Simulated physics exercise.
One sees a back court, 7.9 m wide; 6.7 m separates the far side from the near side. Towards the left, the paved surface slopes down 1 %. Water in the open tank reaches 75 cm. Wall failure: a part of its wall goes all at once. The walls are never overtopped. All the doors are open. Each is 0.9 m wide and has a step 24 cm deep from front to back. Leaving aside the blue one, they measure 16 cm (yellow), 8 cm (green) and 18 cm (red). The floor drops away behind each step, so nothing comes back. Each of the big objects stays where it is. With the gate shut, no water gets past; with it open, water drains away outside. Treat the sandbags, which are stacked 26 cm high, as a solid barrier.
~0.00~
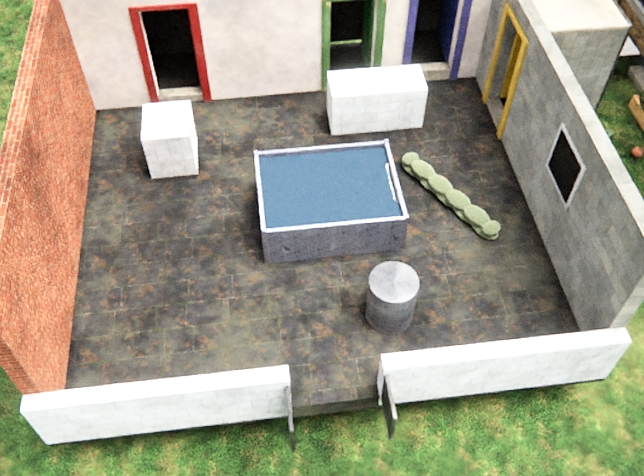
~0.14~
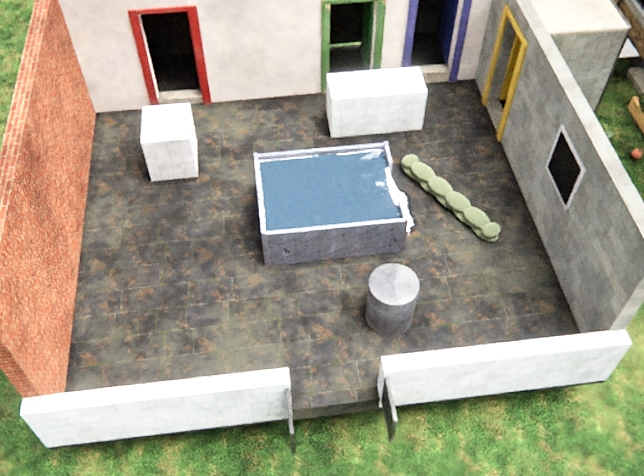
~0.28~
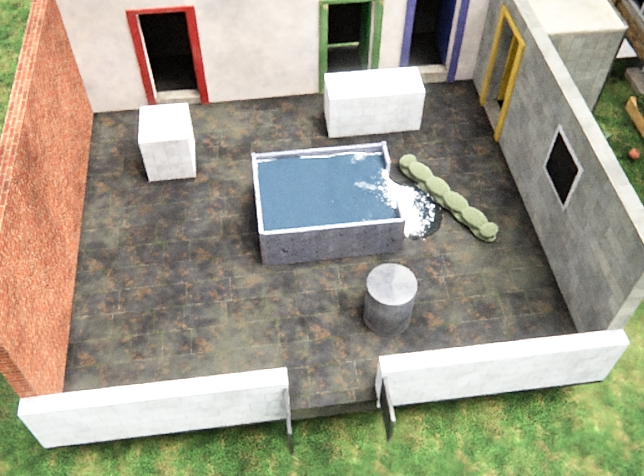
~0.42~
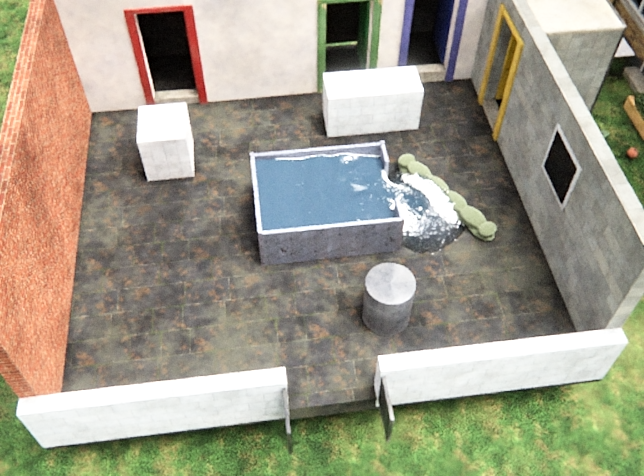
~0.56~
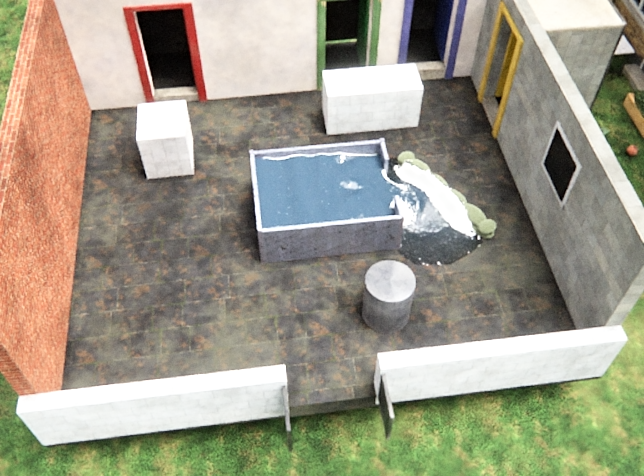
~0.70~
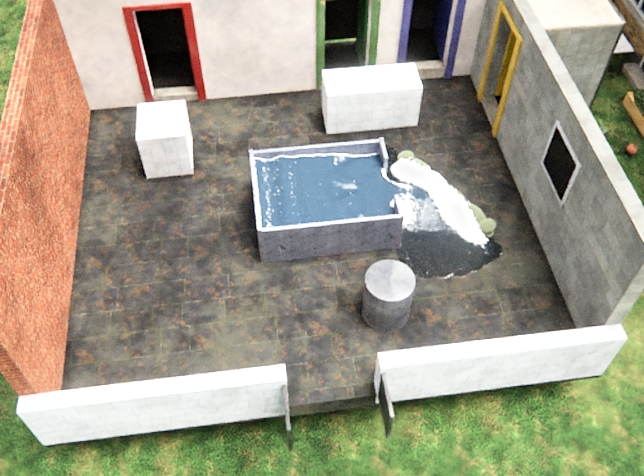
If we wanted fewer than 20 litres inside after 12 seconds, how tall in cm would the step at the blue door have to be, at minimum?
It would need to be around 7 cm tall.
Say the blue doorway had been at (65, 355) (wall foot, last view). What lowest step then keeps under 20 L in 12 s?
About 7.5 cm.
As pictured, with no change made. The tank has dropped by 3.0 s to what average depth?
On average, around 38 cm.
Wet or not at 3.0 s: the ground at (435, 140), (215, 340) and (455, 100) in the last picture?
Status: Submerged / clear / submerged.
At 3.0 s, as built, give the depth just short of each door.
Door by door in centimetres - yellow 6, blue 1, green 0, red 0.
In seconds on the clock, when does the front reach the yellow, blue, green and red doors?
So yellow sees it at 2.0 s, blue at 3.0 s, green at 4.5 s and red at 4.5 s.
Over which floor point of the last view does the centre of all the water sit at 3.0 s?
Roughly (388, 230).
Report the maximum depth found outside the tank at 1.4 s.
50 cm.
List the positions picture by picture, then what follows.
The open tank at (328, 187) is whole and still, 75 cm deep; the blue door at (435, 41) is dry, in the first picture.
The gap is at (391, 201), the front 0.4 m out at (413, 224); the back of the open tank holds 75 cm, in the second picture.
The front is at (437, 219), 0.8 m from the gap at (389, 203); 0.8 m2 of floor is wet, 75 cm left at the back, in the third picture.
The front is at (459, 226), 1.2 m from the gap at (387, 202); 1.4 m2 of floor is wet, 75 cm left at the back, in the fourth picture.
The front is at (477, 238), 1.5 m from the gap at (387, 200); 2.0 m2 of floor is wet, 75 cm left at the back, in the fifth picture.
Water pours out at (387, 199) and has run 1.8 m, to (496, 250); about 8 cm deep outside, 71 cm at the back; 2.4 m in a straight line remain to the blue door at (429, 39), in the sixth picture.
After 1.4 s water covers 20 % of the floor, deepest (50 cm) near (423, 198); it has not reached the blue door.
After 3.0 s water covers 35 % of the floor, deepest (33 cm) near (421, 191); 1 cm at the blue door, 0 litres in over its 27 cm step.
After 12.0 s water covers 95 % of the floor, deepest (12 cm) near (88, 141); 7 cm at the blue door, 0 litres in over its 27 cm step.
At the blue door as built, the water arrived by 3.0 s and peaked near 10 cm at 8.4 s.
Run again over the same 12 s with other heights there, 26 litres in over 6.5 cm, 10 litres over 8 cm. The limit of 20 litres is kept from about 7 cm up.
